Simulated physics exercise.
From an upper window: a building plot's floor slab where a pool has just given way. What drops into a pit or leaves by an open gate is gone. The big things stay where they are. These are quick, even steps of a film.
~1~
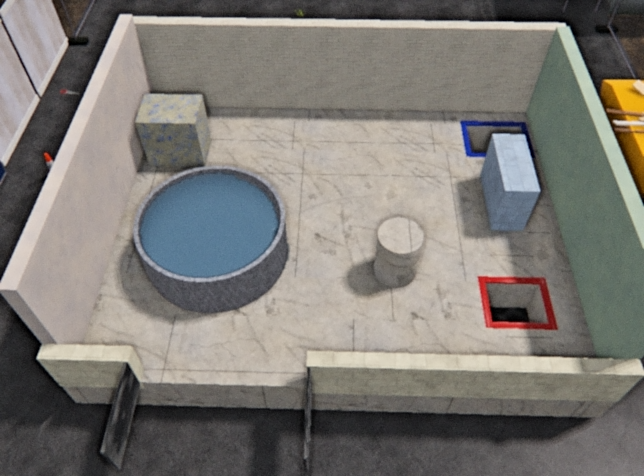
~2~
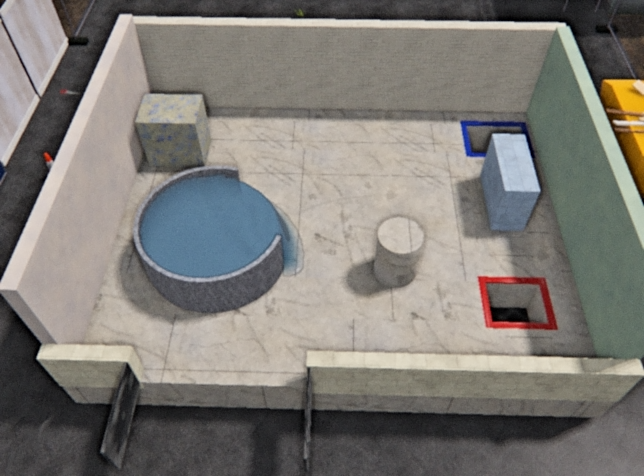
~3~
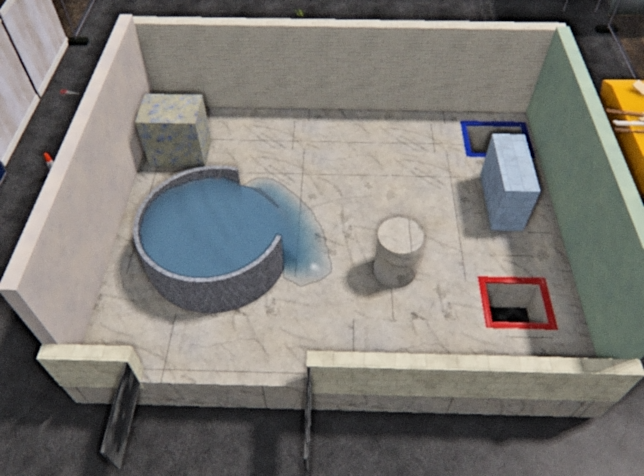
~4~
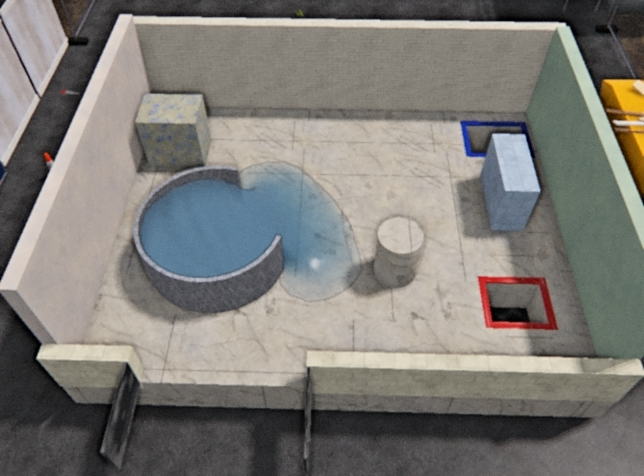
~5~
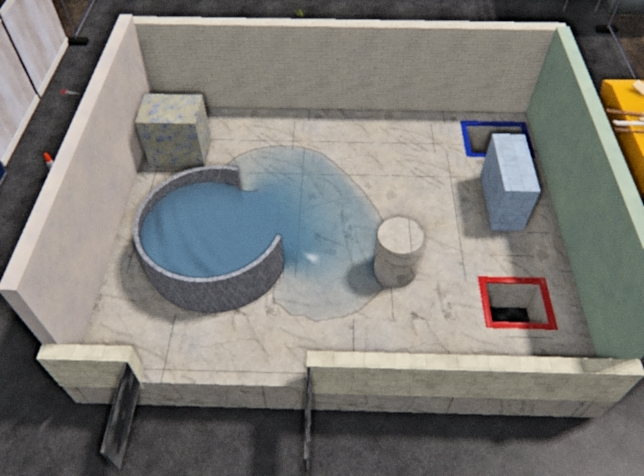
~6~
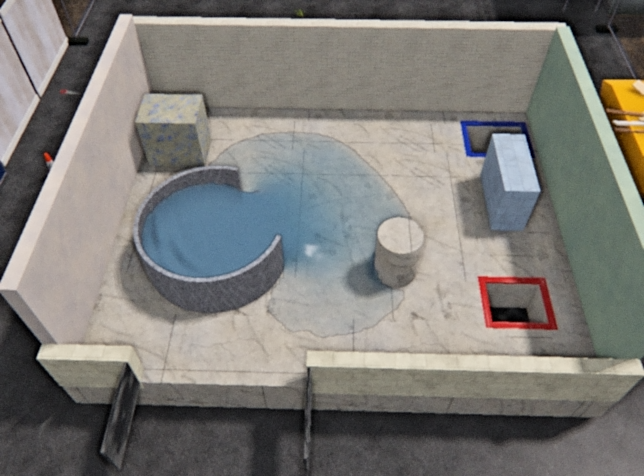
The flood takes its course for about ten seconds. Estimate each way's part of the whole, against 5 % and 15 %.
The gate takes less than 5 %; the red pit takes from 5 to 15 %; the blue pit takes more than 15 %.
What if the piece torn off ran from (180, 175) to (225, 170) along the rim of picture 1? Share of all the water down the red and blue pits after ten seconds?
Parts in a hundred: Red 4, blue 20.
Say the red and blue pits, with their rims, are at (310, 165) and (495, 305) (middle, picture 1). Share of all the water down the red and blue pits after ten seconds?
Per cent: Red 25, blue 20.
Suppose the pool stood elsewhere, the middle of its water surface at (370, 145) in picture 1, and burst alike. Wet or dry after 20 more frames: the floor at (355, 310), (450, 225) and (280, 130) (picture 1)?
In turn: Clear, wet, covered.
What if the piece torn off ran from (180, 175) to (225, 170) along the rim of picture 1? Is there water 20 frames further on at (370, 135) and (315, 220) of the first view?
One after the other: Flooded, free of water.
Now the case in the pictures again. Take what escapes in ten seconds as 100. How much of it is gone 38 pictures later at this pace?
Near 75 in a hundred.
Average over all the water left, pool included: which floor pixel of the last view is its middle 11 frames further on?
Near (327, 210).
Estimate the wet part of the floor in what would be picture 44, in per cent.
Some 80 per cent.
A moment on, water covers 50 % of the floor; the gate 0 %, the red pit 0 %, the blue pit 0 %.
Next, water covers 60 % of the floor; the gate 0 %, the red pit 0 %, the blue pit 4 %.
Then, water covers 70 % of the floor; the gate 0 %, the red pit 1 %, the blue pit 18 %.
Later, water covers 80 % of the floor; the gate 0 %, the red pit 6 %, the blue pit 34 %.
In the end, water covers 90 % of the floor; the gate 1 %, the red pit 11 %, the blue pit 42 %.
